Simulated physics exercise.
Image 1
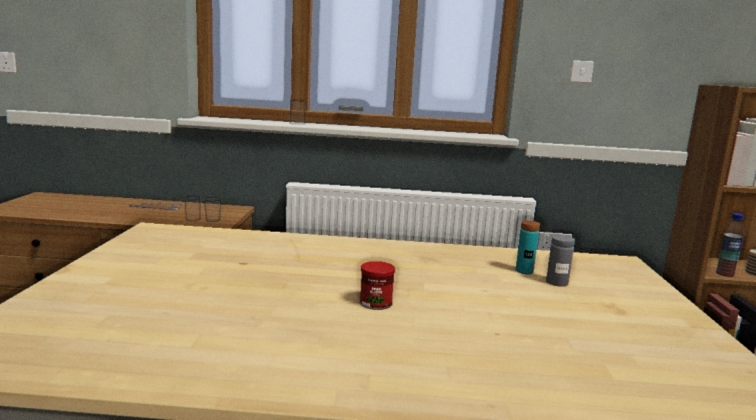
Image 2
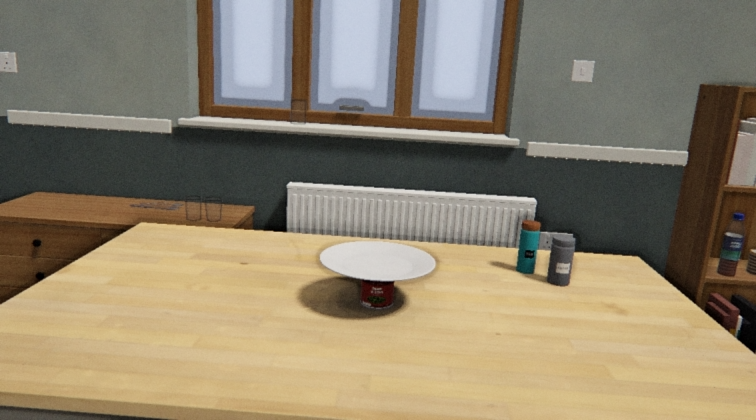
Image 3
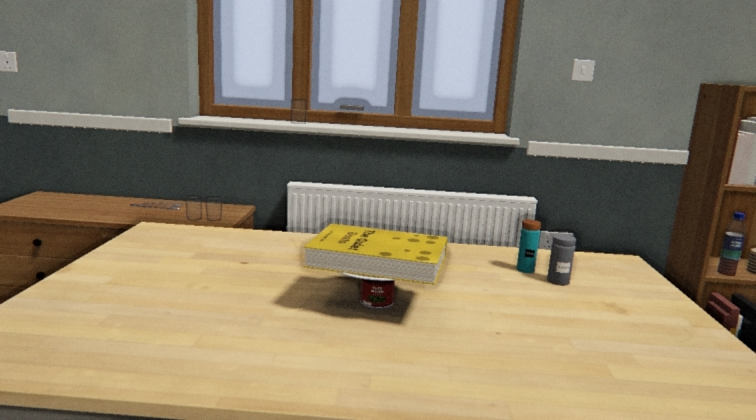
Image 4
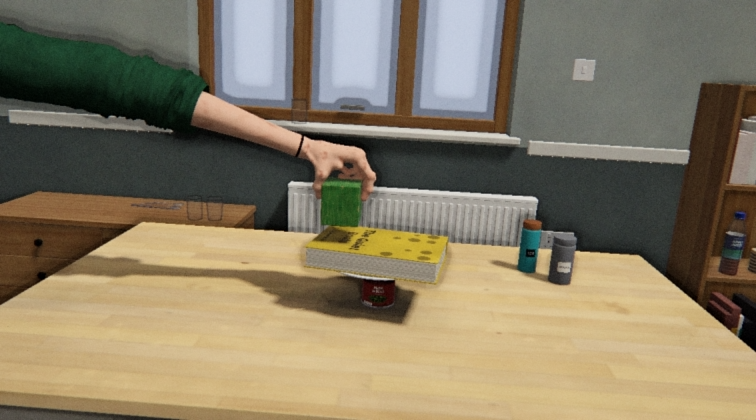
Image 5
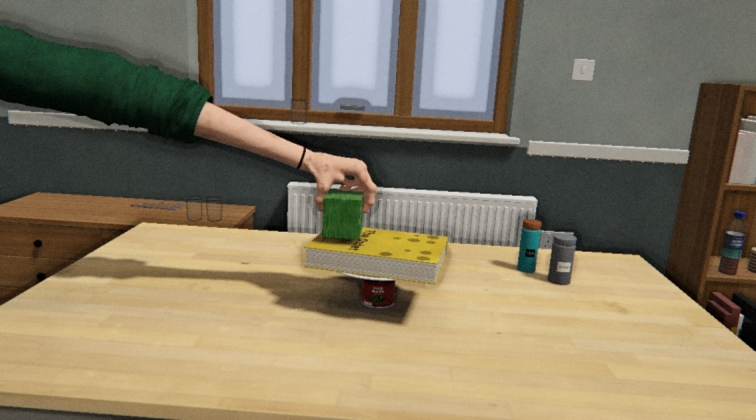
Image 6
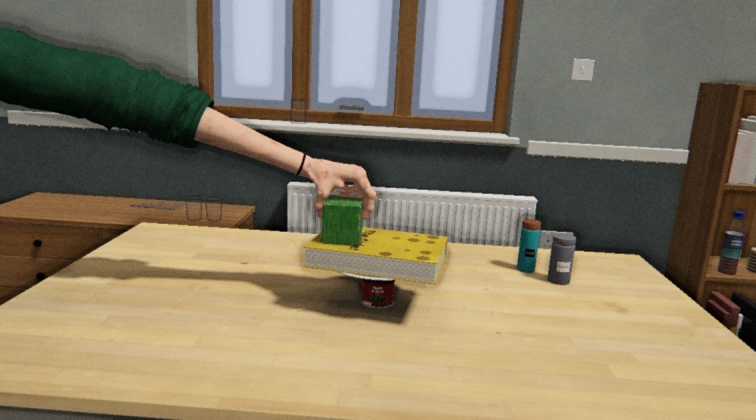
On a wooden table, a white plate and then a yellow book appeared stacked on a red tin, and a hand from the left lowered a green block onto the book's left side.
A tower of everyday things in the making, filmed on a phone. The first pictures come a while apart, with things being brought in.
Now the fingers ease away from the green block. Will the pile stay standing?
Nothing drops.
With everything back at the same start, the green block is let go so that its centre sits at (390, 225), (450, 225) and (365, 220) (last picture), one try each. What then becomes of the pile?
The pile remains standing the first time, collapses the second time and remains standing the third time.
Then, 0.90 s later than the last frame, all is still.
Then, 2.00 s later than the last frame, green block resting near (342, 221).
When it is over, all 6 as before. End places, in pixels of the last picture, green block near (341, 221). The pile keeps its balance.
